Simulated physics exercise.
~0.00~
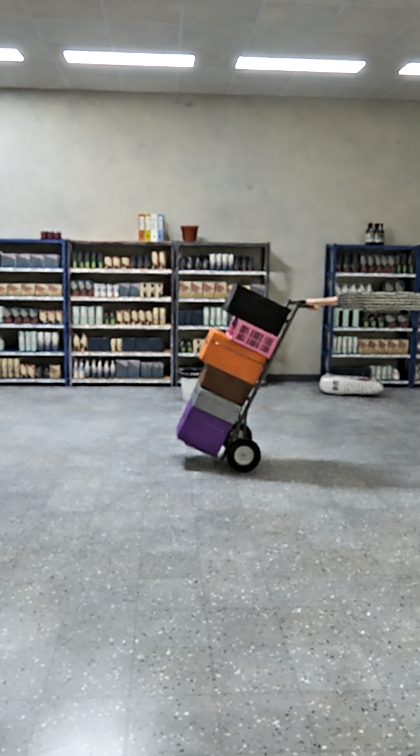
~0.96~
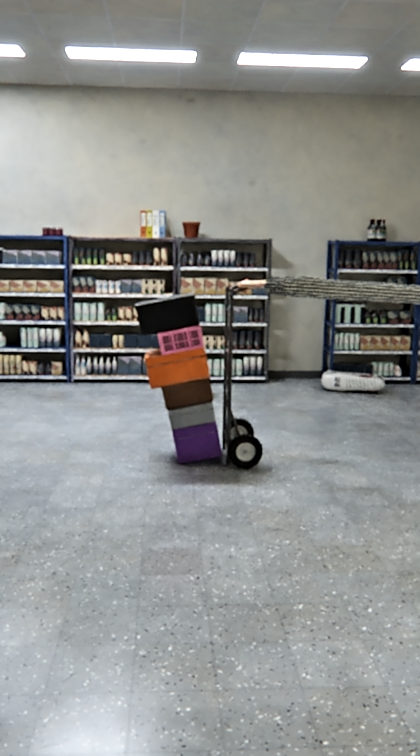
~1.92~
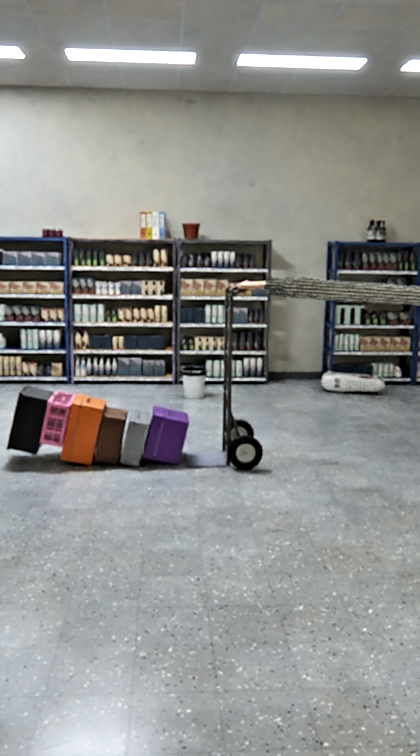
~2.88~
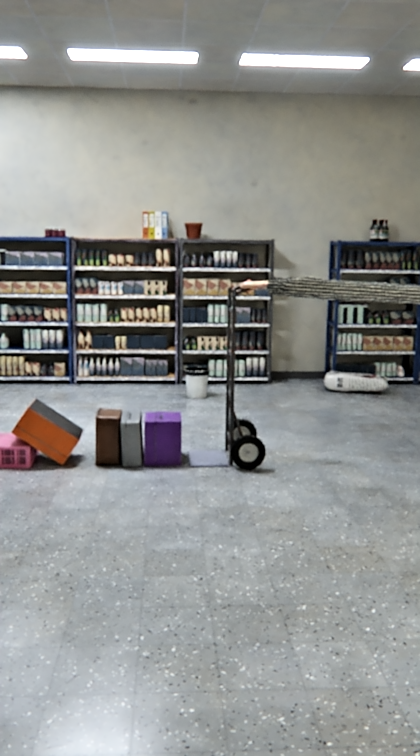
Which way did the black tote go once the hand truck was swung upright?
The black tote went to the left, falling with the rest of the stack away from the hand truck.
